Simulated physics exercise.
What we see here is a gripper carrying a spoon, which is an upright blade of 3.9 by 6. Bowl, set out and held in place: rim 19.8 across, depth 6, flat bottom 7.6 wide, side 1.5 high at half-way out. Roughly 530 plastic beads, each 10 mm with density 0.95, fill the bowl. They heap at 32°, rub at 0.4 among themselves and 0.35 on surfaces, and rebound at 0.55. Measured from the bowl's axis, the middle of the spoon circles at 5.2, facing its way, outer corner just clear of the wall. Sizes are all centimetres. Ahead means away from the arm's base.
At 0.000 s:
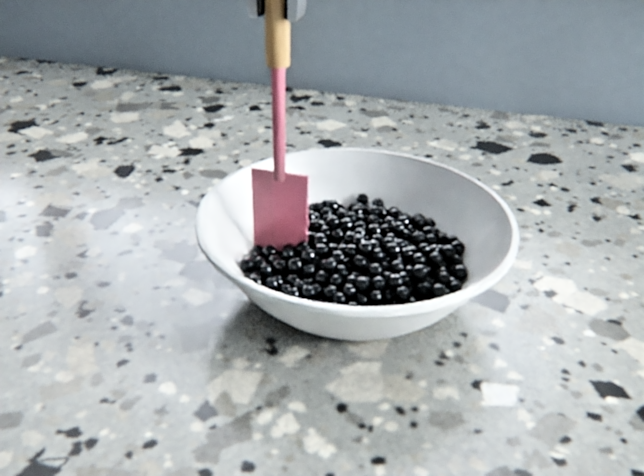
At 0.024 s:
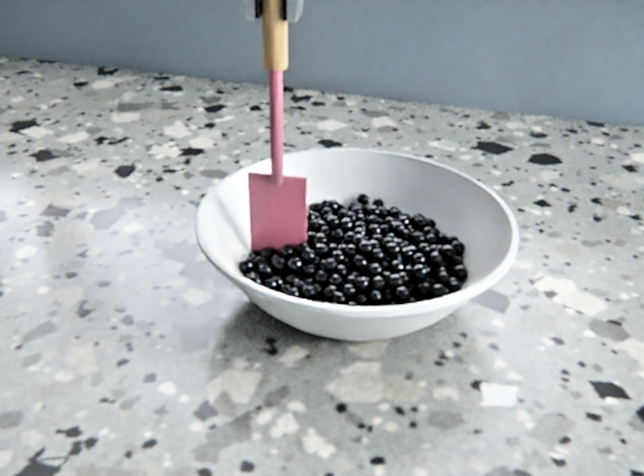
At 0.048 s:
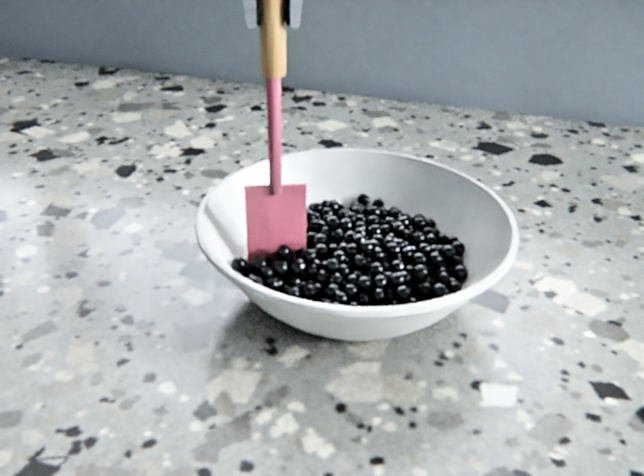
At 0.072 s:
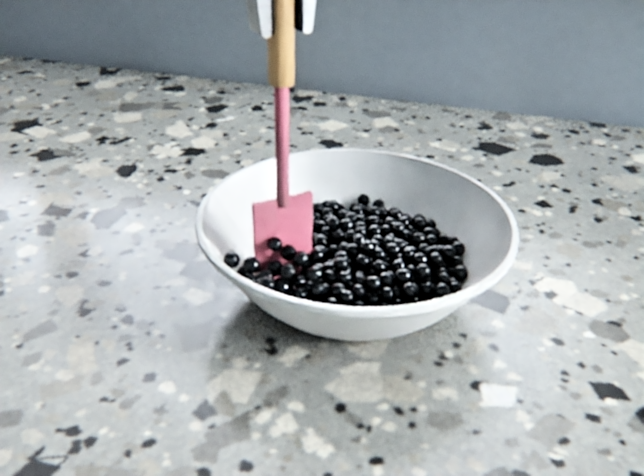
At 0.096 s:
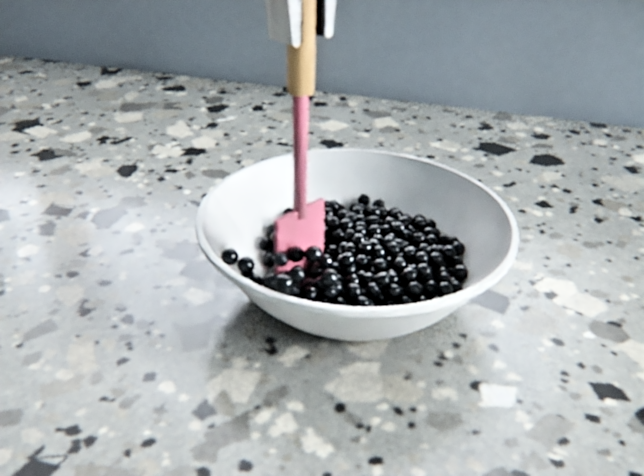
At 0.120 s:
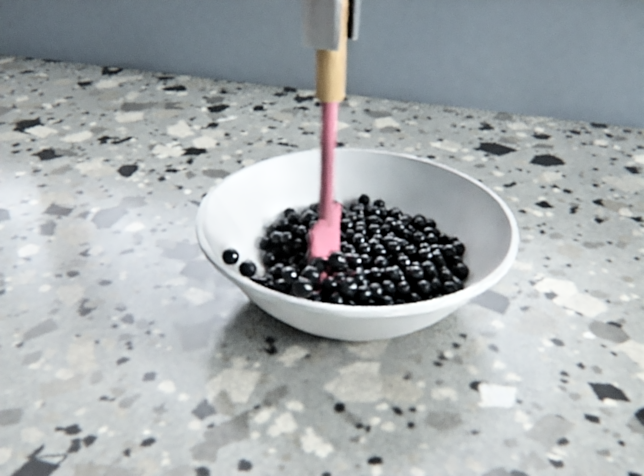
To begin with, a gripper holds a pink spatula-like tool upright at the left side of a white bowl of glossy black beads. The blade sinks among the beads and sweeps rightward through the near side, turning edge-on, while a couple of beads sit apart on the bowl's left wall.
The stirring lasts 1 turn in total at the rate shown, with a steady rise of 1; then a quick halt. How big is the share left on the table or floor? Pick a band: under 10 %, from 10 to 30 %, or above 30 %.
From 10 to 30 %.
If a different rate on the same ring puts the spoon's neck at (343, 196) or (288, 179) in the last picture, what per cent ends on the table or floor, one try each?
Some 20 and 5 %.
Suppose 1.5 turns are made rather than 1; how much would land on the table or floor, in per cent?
About 25 per cent.
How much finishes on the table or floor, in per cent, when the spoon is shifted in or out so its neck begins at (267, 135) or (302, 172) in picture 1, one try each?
I'd put it at around 5 and 10 percent.
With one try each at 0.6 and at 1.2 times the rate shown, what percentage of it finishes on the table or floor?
I'd expect near 5 per cent, then near 25 per cent.
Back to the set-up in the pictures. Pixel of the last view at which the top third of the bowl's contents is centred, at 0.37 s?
(335, 202).
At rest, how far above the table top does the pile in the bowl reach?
Height: Roughly 5.0 cm.
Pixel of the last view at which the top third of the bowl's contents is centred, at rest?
The centre is near pixel (323, 251).
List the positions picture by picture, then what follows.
The spoon neck at (279, 151), 0° round; upper third of the load around (360, 251), from x 250 to 460, top at y 200; 530 in the bowl, in the first picture.
The spoon neck at (277, 154), 6° round; upper third of the load around (360, 252), from x 245 to 460, top at y 200, in the second picture.
The spoon neck at (275, 163), 23° round; upper third of the load around (360, 253), from x 240 to 460, top at y 200, in the third picture.
The spoon neck at (283, 175), 43° round; upper third of the load around (360, 256), from x 230 to 460, top at y 200, in the fourth picture.
The spoon neck at (300, 186), 63° round; upper third of the load around (360, 259), from x 230 to 460, top at y 200, in the fifth picture.
The spoon neck at (327, 193), 83° round; upper third of the load around (361, 263), from x 230 to 460, top at y 200; 530 in the bowl, in the sixth picture.
After 0.25 s, 187° round, highest piece 10 above the table; 500 in the bowl, 2 on the table or floor, 28 in flight or on the tool.
After 0.37 s, 291° round, highest piece 9 above the table; 457 in the bowl, 36 on the table or floor, 37 in flight or on the tool.
After 0.63 s, 0° round, highest piece 5 above the table; 430 in the bowl, 100 on the table or floor.
After 1.33 s, 0° round, highest piece 5 above the table; 430 in the bowl, 100 on the table or floor.
In the end, 430 in the bowl, 100 on the table or floor. That is 19 % on the table or floor.
